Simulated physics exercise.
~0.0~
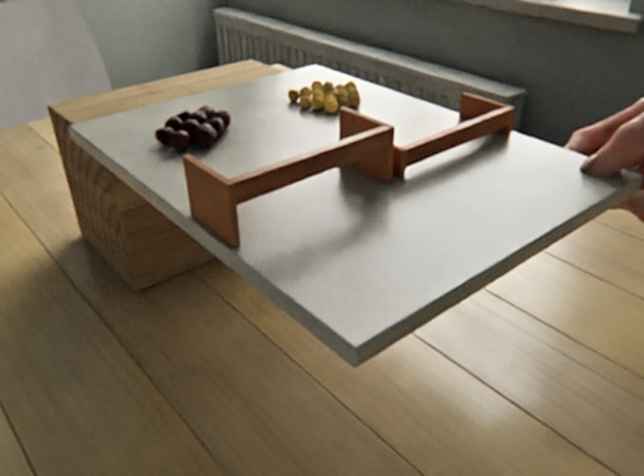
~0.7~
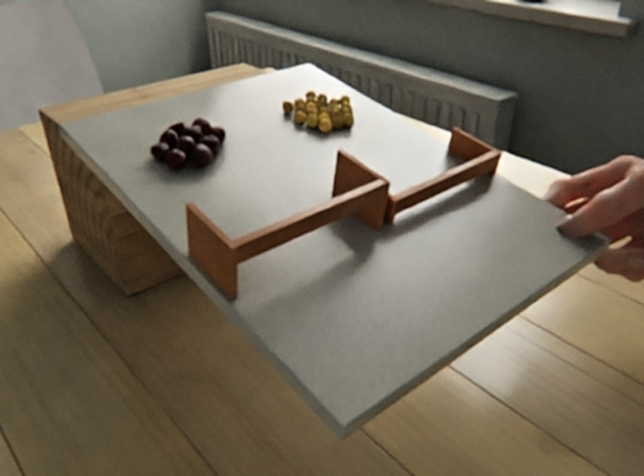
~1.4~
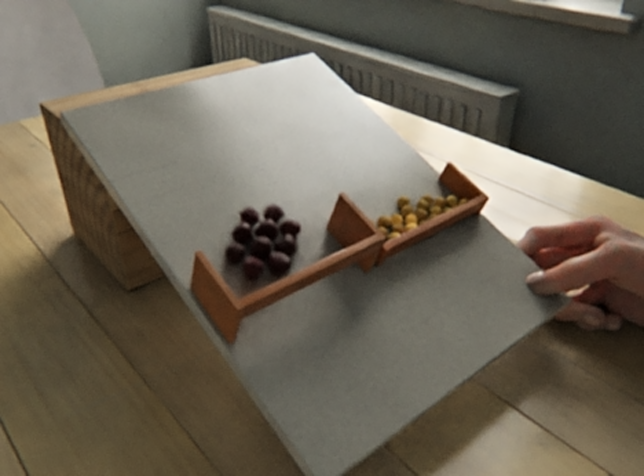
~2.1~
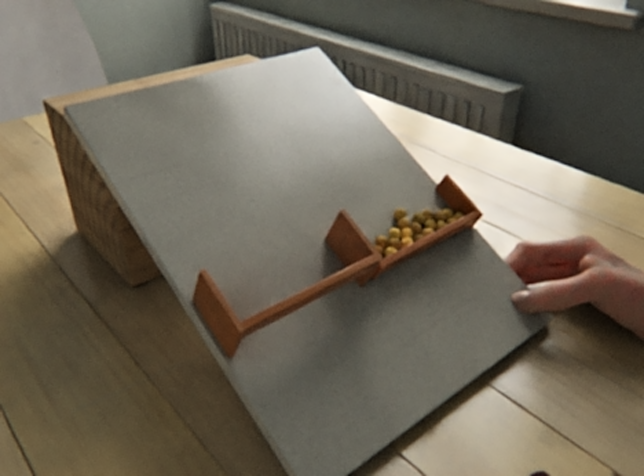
The clip shows a hand lowering one end of a grey board propped on a wooden block, as dark and yellow round pieces slide toward two raised orange strips; the nearer dark pieces pass their strip and leave the board, while the farther yellow ones end gathered behind theirs.
